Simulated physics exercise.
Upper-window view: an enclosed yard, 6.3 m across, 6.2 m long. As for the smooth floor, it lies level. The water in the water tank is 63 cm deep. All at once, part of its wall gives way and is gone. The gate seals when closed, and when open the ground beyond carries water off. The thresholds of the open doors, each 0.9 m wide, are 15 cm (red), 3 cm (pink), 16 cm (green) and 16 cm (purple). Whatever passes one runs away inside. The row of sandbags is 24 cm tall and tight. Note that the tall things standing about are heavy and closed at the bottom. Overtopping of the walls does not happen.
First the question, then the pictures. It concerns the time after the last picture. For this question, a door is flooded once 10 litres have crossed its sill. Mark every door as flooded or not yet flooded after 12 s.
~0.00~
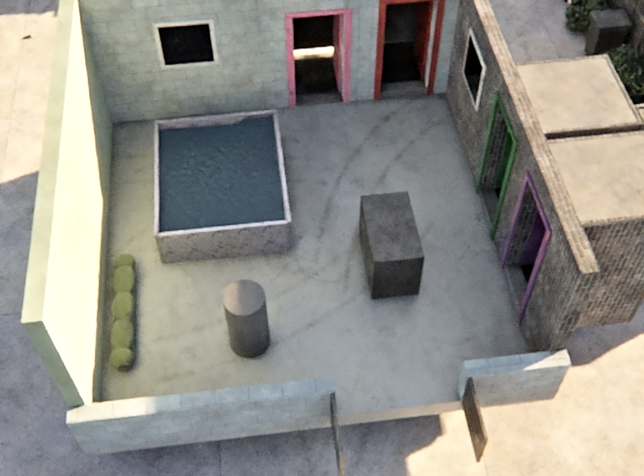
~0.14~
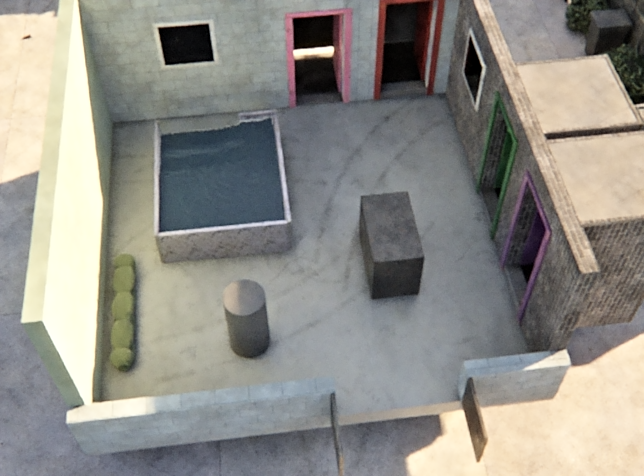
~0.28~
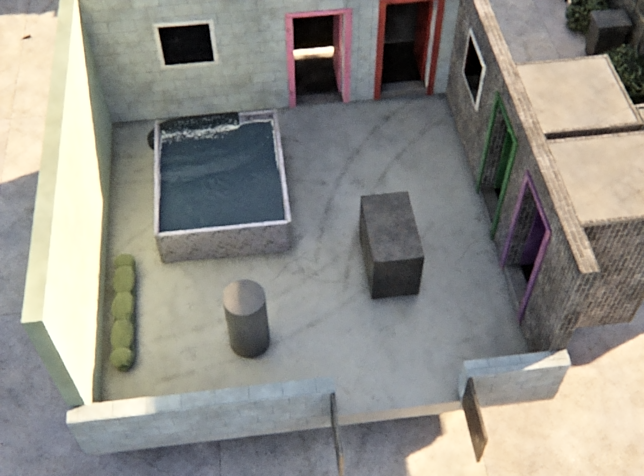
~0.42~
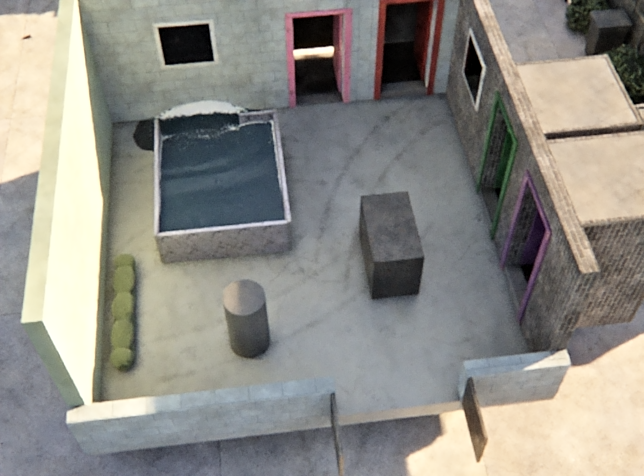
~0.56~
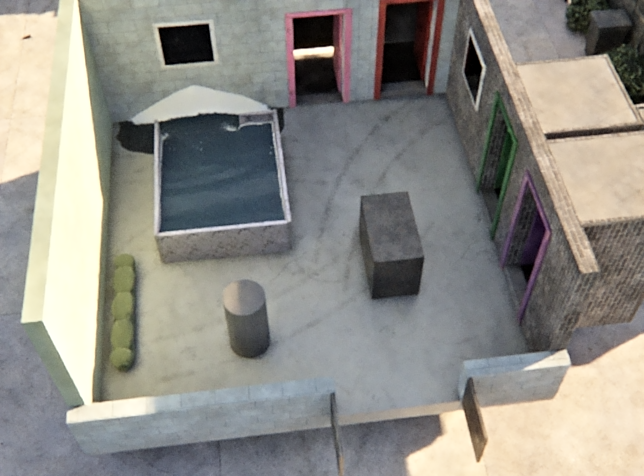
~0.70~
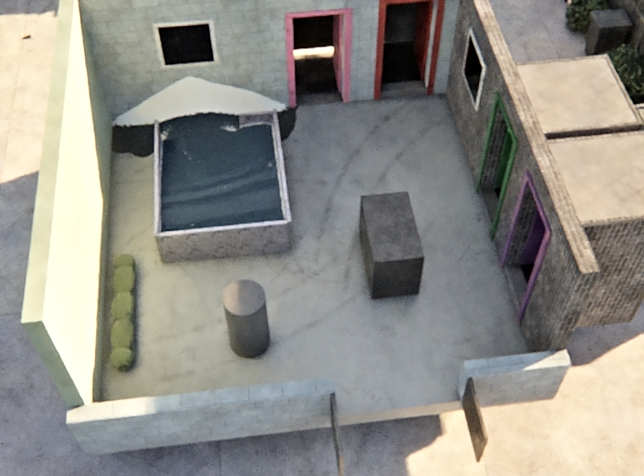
After that time, red door: Not yet flooded; pink door: Flooded; green door: Not yet flooded; purple door: Not yet flooded.
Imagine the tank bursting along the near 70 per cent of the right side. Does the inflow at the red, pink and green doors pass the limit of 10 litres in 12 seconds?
Then: Red over, pink past it, green past it.
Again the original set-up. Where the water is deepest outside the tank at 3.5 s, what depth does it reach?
I'd put it at close to 38 cm.
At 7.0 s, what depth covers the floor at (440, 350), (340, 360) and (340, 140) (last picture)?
Depth readings in turn - 11, 4, 3 cm.
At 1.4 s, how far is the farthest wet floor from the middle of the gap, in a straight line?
I'd put it close to 3.6 m.
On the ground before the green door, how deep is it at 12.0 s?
Roughly 9.0 cm deep.
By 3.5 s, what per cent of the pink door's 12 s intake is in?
It comes to about 40 per cent.
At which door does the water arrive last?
That's the purple door.
After 1.4 s water covers 15 % of the floor and is deepest (62 cm) near (123, 122); red door not reached, pink door 6 cm at the sill, 0 L in, green door not reached, purple door not reached.
After 2.2 s water covers 35 % of the floor and is deepest (52 cm) near (123, 122); red door 4 cm at the sill, 0 L in, pink door 7 cm at the sill, 4 L in, green door not reached, purple door not reached.
After 3.5 s water covers 55 % of the floor and is deepest (38 cm) near (130, 260); red door 7 cm at the sill, 0 L in, pink door 7 cm at the sill, 15 L in, green door 10 cm at the sill, 0 L in, purple door not reached.
After 7.0 s water covers 85 % of the floor and is deepest (18 cm) near (130, 260); red door 11 cm at the sill, 1 L in, pink door 4 cm at the sill, 31 L in, green door 6 cm at the sill, 0 L in, purple door 4 cm at the sill, 0 L in.
After 12.0 s water covers 95 % of the floor and is deepest (12 cm) near (451, 170); red door 8 cm at the sill, 1 L in, pink door 4 cm at the sill, 36 L in, green door 9 cm at the sill, 0 L in, purple door 8 cm at the sill, 0 L in.
